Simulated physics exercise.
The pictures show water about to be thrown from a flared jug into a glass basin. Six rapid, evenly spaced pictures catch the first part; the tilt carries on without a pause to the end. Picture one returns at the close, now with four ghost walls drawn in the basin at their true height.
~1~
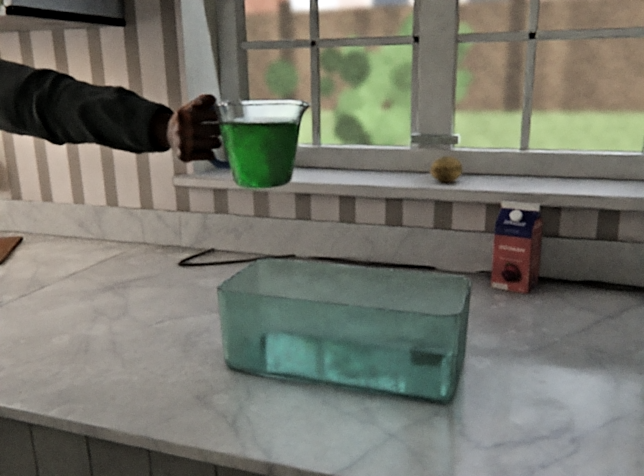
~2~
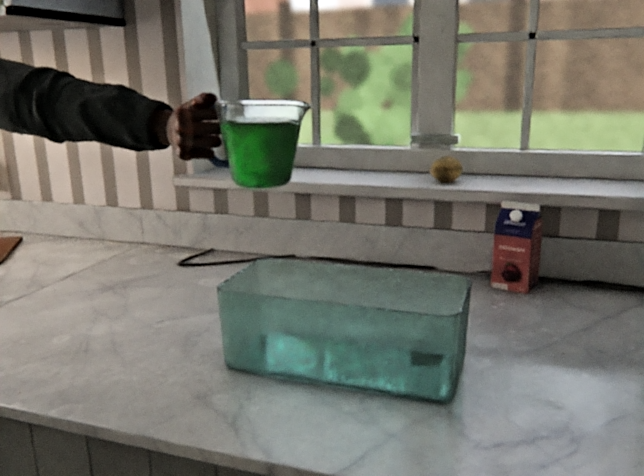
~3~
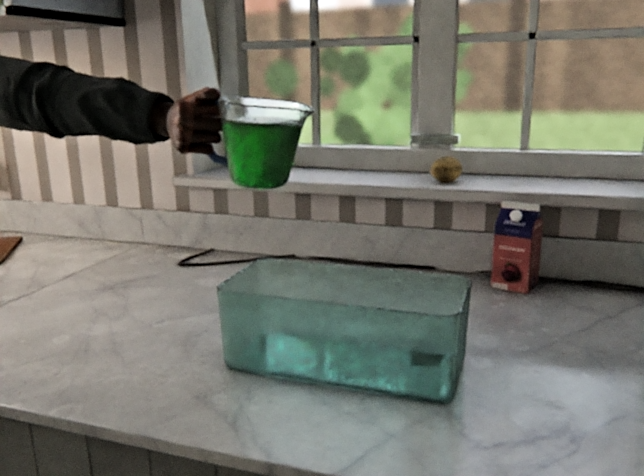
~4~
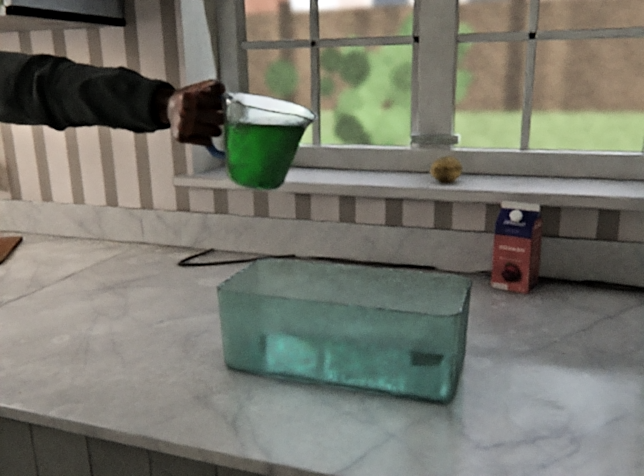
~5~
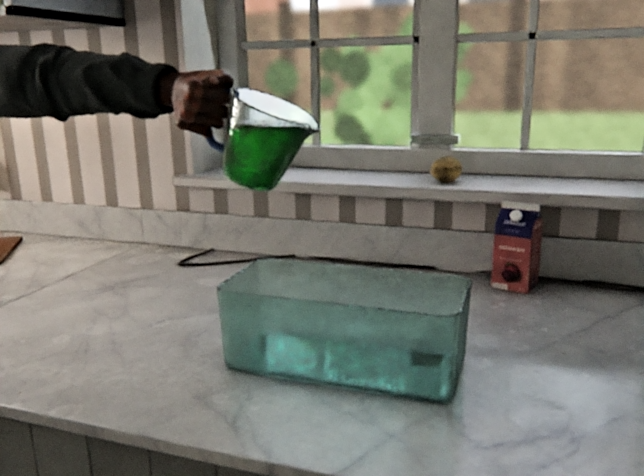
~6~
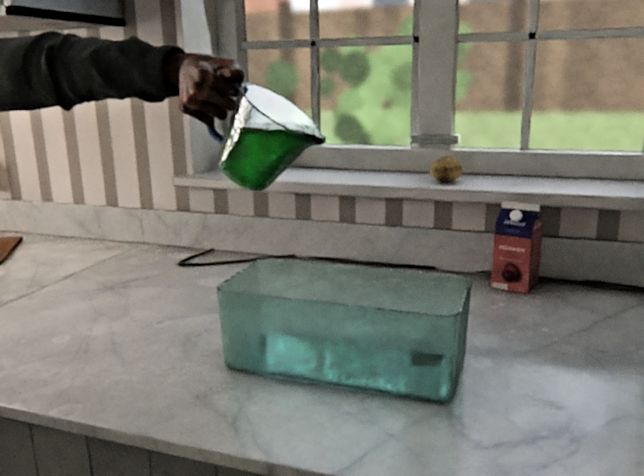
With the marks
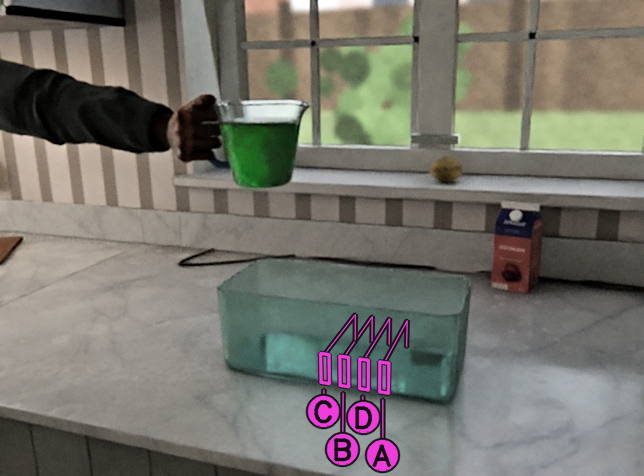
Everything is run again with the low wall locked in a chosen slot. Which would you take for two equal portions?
B beats the others.
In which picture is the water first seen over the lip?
Picture 6.
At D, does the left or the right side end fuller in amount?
More ends on the left.
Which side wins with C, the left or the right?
The right side.
In magenta, A at (382, 399); B at (343, 392); C at (323, 389); D at (362, 396).
With A, about 90 % ends left of the wall and 6 % right of it; 4 % is lost outside.
With B, about 43 % ends left of the wall and 55 % right of it.
With C, about 14 % ends left of the wall and 84 % right of it.
With D, about 82 % ends left of the wall and 14 % right of it; 4 % is lost outside.
